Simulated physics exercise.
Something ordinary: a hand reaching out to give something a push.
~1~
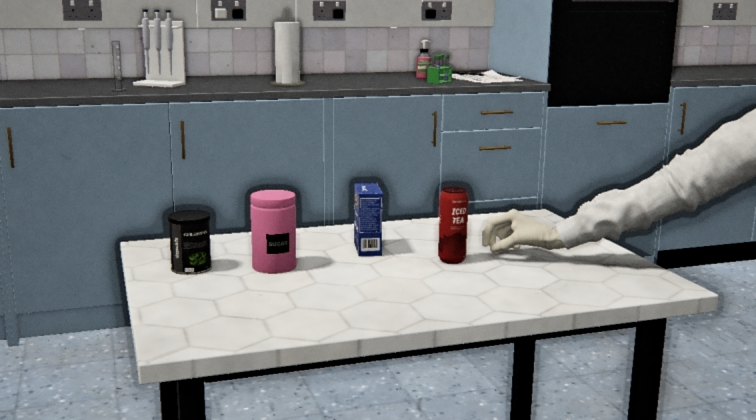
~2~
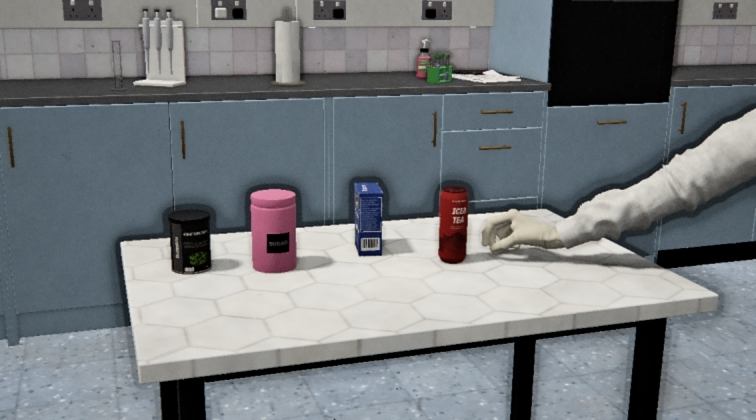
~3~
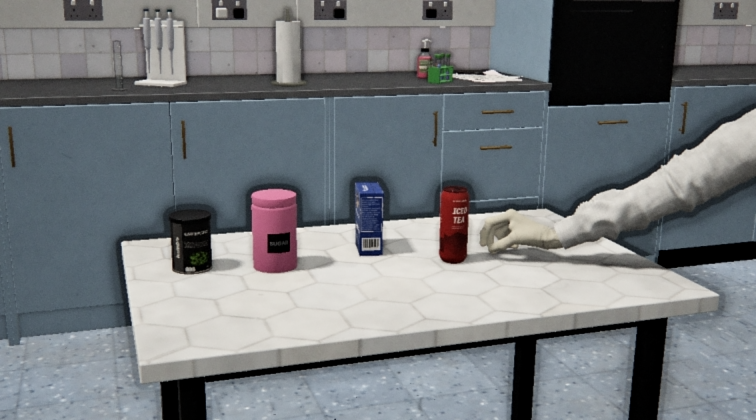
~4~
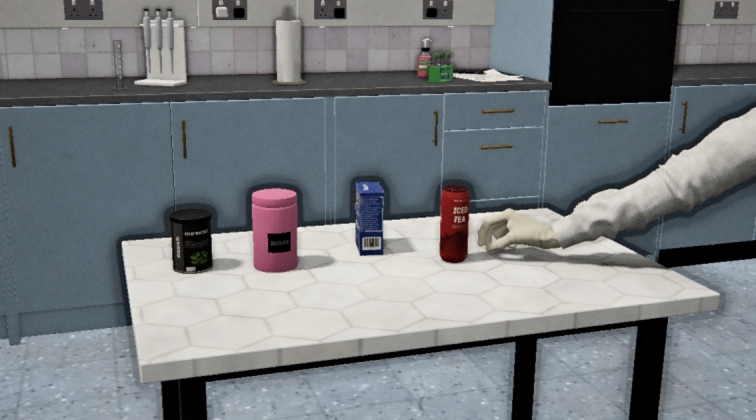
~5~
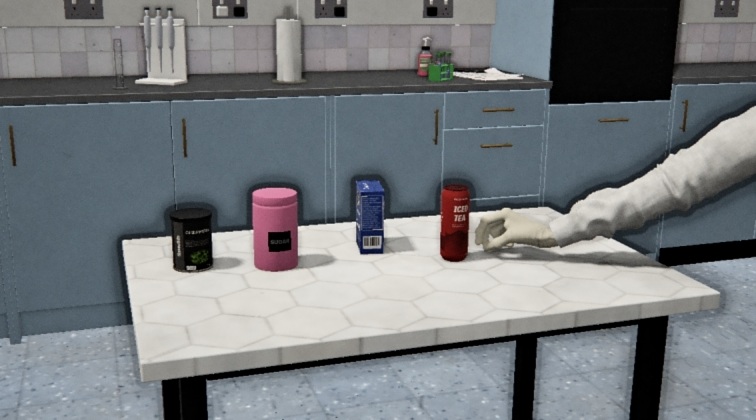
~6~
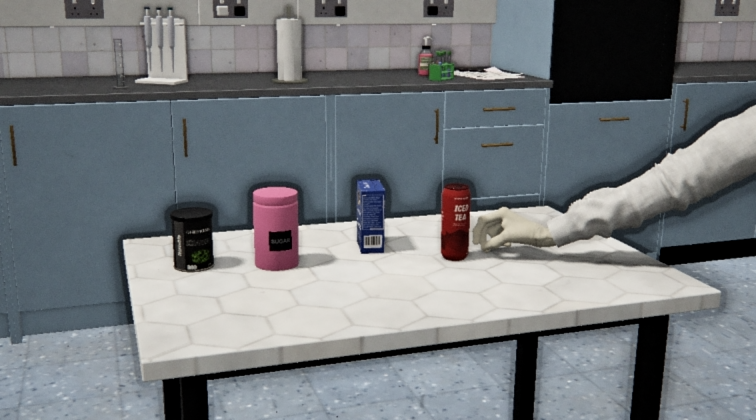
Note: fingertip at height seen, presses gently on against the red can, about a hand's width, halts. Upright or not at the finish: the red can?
The red can stays upright.
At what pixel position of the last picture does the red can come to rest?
Looks like it settles somewhere around (399, 227).
Then, 0.80 s later than the last frame, red can moved about its own width near (438, 224).
Then, 1.40 s later than the last frame, red can moved about its own width near (419, 225).
When it is over, moved from the start, red can. End places, in pixels of the last picture, red can near (399, 227).
